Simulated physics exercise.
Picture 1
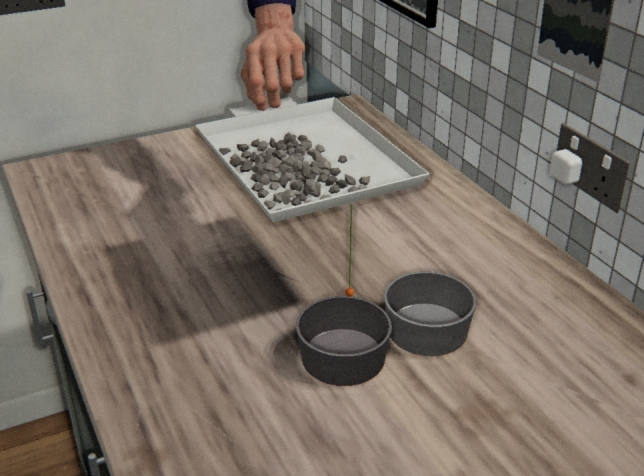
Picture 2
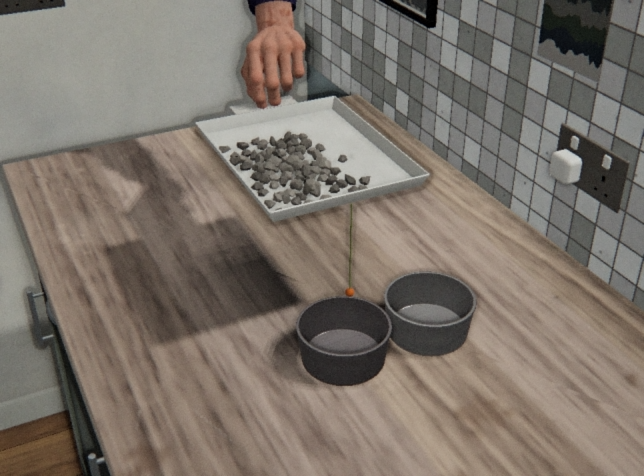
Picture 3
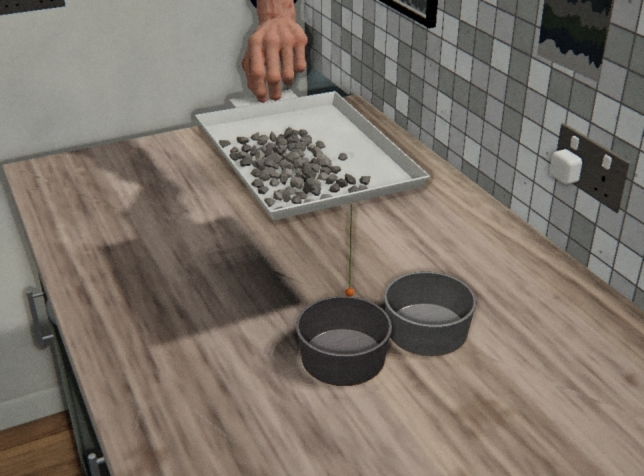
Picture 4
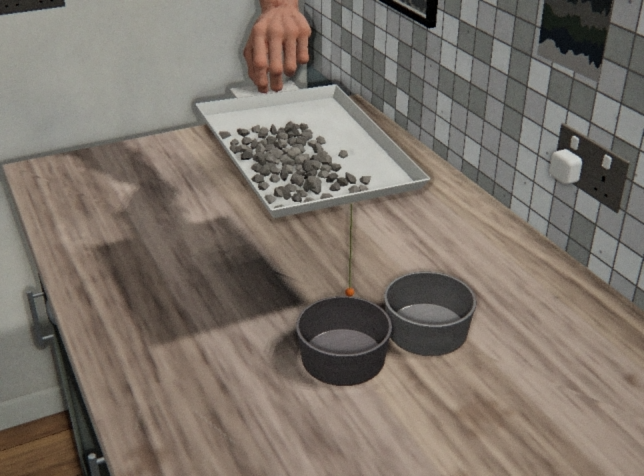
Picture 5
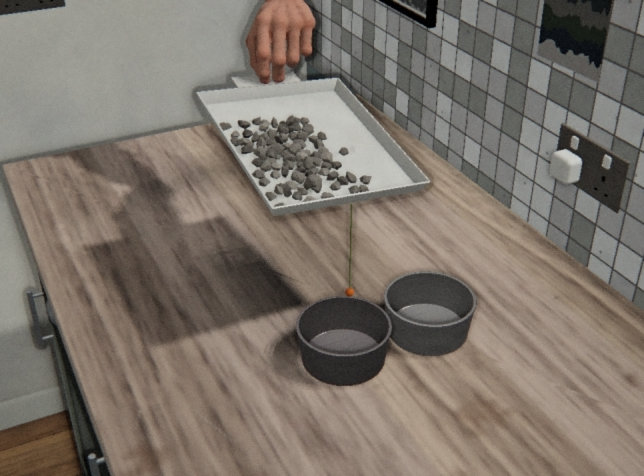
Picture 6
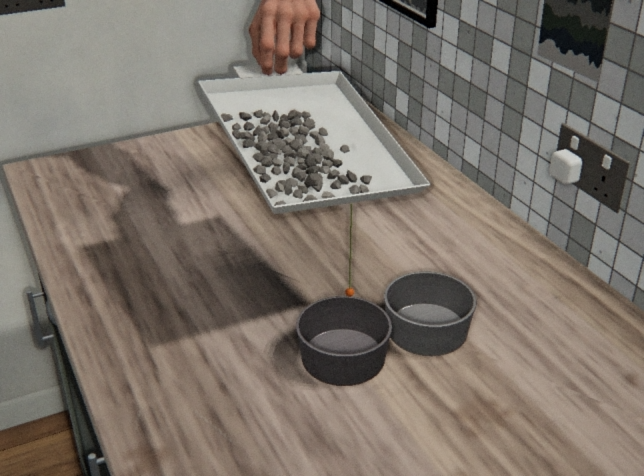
The clip opens on a hand holding a pale tray of gray gravel above a wooden counter, with two dark round dishes below and an orange bead hanging on a thread. The hand slowly raises the tray's far end, steepening its slope, and the near edge then leans slightly toward its right corner.
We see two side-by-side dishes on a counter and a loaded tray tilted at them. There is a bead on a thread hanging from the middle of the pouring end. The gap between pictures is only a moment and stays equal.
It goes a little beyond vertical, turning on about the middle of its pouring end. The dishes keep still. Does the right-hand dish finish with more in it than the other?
Yes.
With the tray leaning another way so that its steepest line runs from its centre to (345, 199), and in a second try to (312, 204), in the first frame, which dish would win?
First: The dish at left. Second: The dish at left.
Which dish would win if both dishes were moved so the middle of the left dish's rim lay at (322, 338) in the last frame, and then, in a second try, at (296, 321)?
Place 1 - the dish at right; place 2 - the dish at right.
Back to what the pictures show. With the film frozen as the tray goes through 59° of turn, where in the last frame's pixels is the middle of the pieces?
(377, 182).
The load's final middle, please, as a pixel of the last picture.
Once it all stops, the middle lies near (422, 324).
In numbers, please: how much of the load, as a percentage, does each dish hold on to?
Left 10 %, right 80 %.
Just after the last frame, tray tipped steeply; almost all on the tray; just a few in the right dish; about a tenth in the air.
A moment on, tray tipped right over; about a tenth on the tray; about a tenth in the left dish; roughly two thirds in the right dish; just a few outside both; about a tenth in the air.
Further on, tray tipped past a quarter turn; about a tenth in the left dish; the larger part in the right dish; about a tenth outside both.
When it is over, tray tipped past a quarter turn; about a tenth in the left dish; the larger part in the right dish; about a tenth outside both.
